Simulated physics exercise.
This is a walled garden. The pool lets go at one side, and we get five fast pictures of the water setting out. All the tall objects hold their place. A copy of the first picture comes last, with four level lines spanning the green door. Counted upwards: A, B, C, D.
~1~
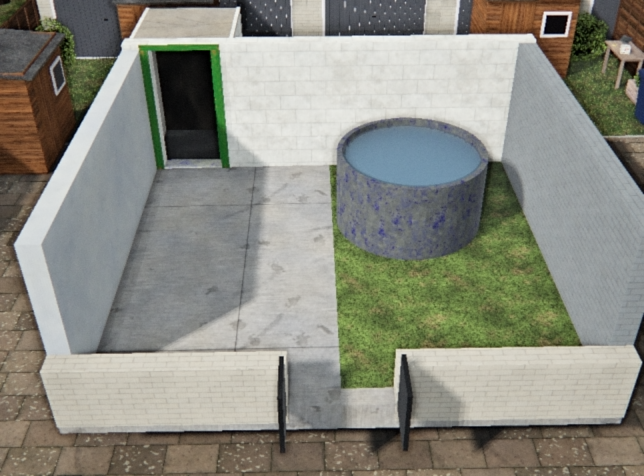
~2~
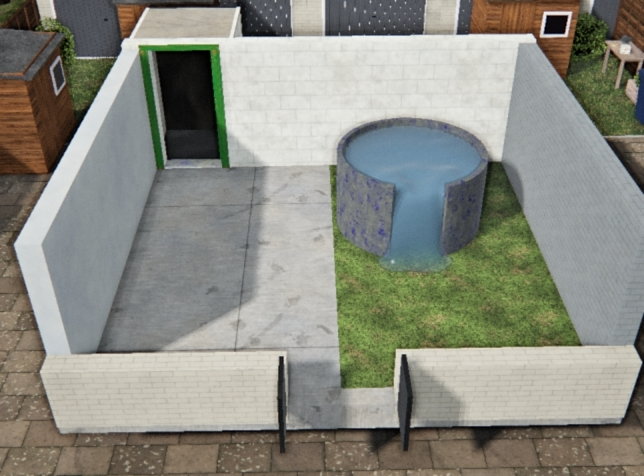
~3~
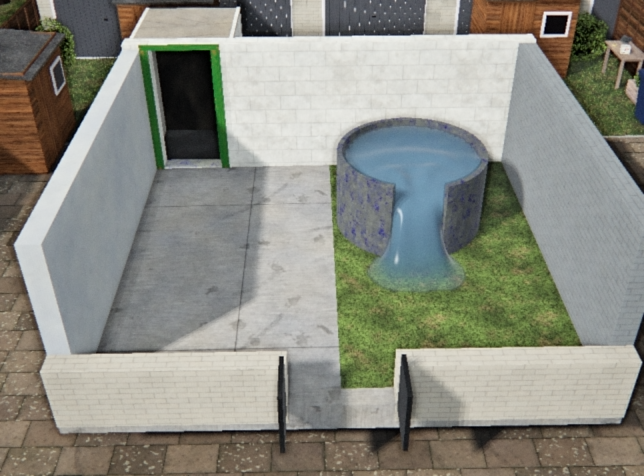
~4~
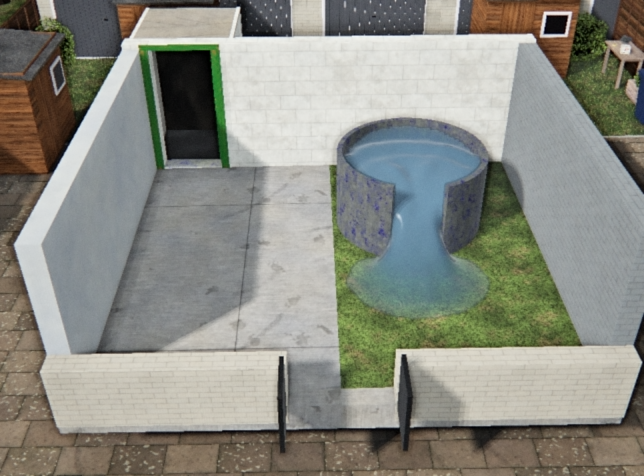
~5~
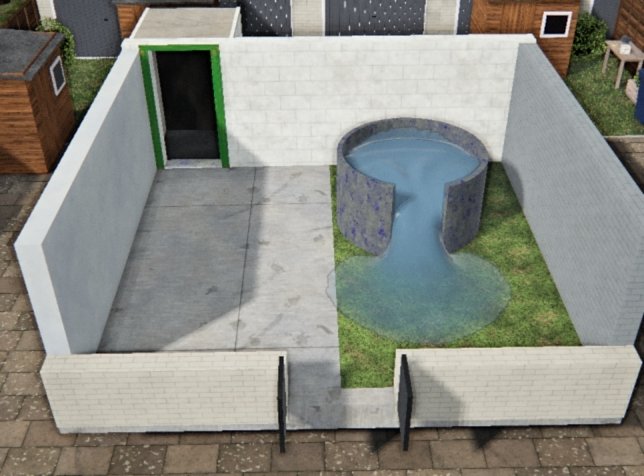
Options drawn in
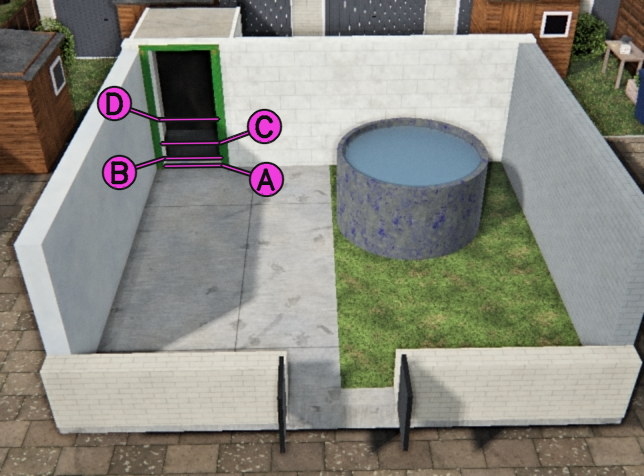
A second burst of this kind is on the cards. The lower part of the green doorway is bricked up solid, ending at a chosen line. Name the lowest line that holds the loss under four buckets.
It is B.
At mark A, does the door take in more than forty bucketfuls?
No, it does not.
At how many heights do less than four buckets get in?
Three of them.
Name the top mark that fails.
That would be A.
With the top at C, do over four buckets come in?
No, not at all.
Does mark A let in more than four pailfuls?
Yes, it does.
In magenta, A at (193, 165); B at (192, 158); C at (191, 143); D at (188, 119); from the bottom up A, B, C, D.
For mark A, about 14 bucketfuls get in.
For mark B, nothing gets over.
For mark C, nothing gets over.
For mark D, nothing gets over.
